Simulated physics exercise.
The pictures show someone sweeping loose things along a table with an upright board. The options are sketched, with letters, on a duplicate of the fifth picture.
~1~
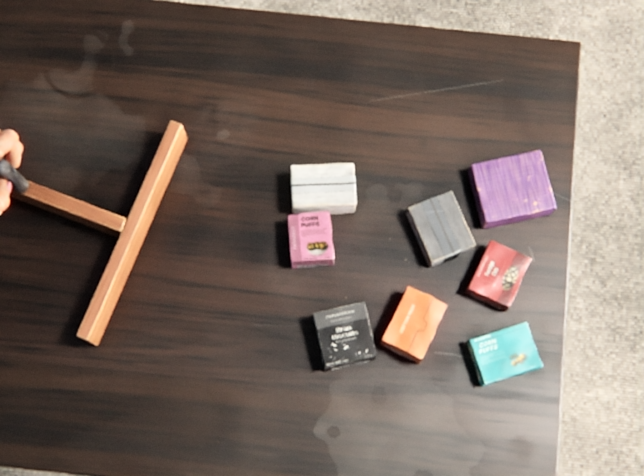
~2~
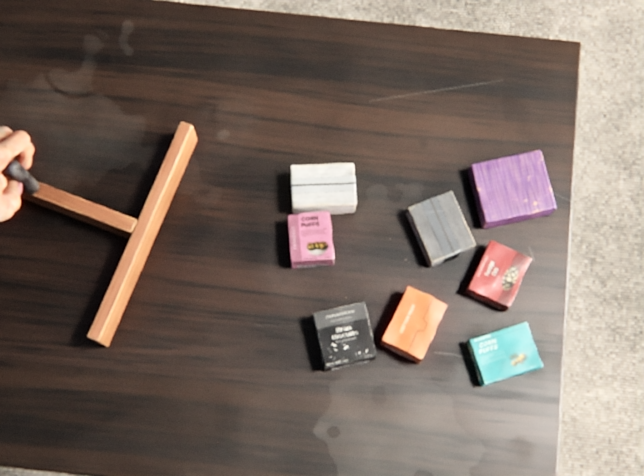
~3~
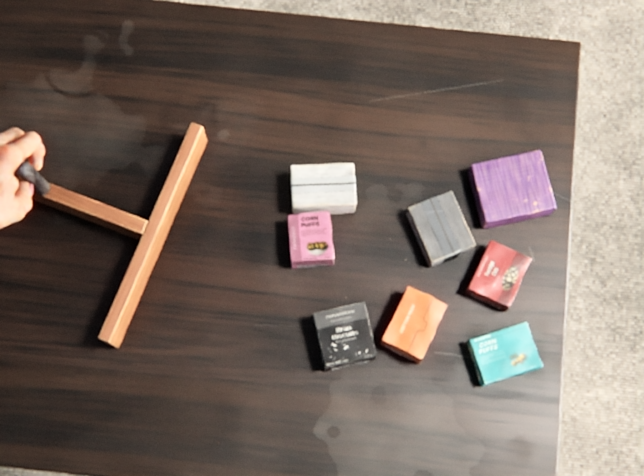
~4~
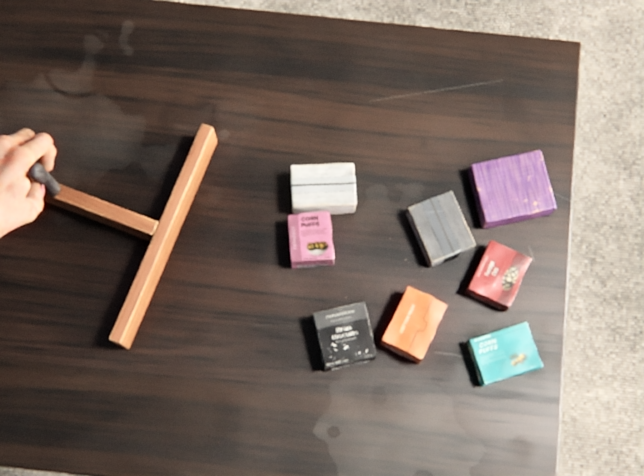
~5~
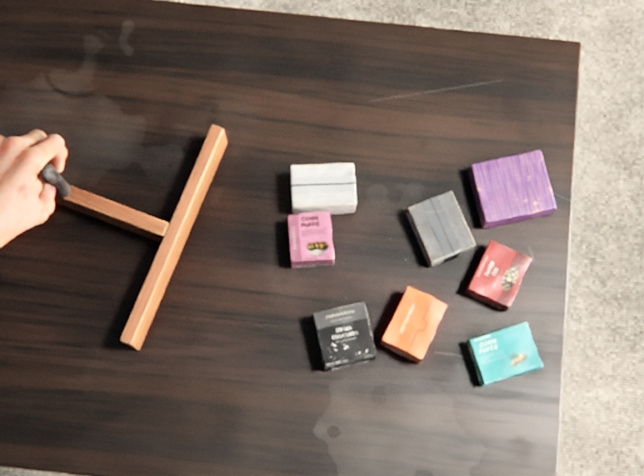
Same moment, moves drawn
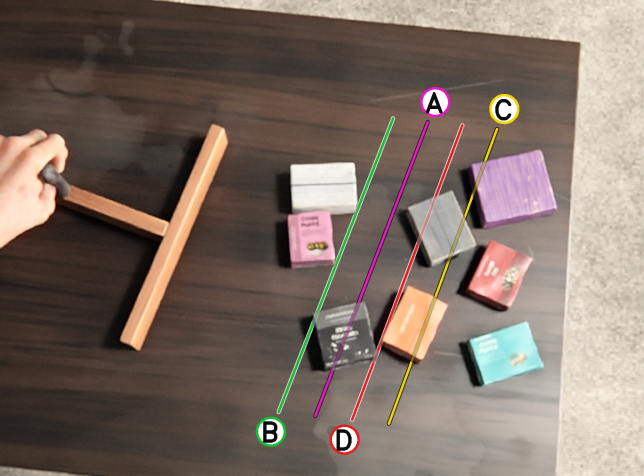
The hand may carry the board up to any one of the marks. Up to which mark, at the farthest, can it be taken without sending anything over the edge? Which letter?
Line C.
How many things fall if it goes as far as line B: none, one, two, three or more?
By then, none.
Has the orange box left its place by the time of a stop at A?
Yes.
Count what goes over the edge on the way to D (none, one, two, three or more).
By then, none.
On the copy, A at (374, 264); B at (338, 261); C at (445, 272); D at (409, 268).
On C. First, board (271, 242); white box (339, 197); turquoise packet (504, 355).
Then, board (370, 252); purple block (532, 187); red packet (519, 296).
Finally, board (444, 260); grey box (544, 260); purple block (547, 184); nothing has fallen.
By contrast, A is safe but short; B is safe but short; D is safe but short.
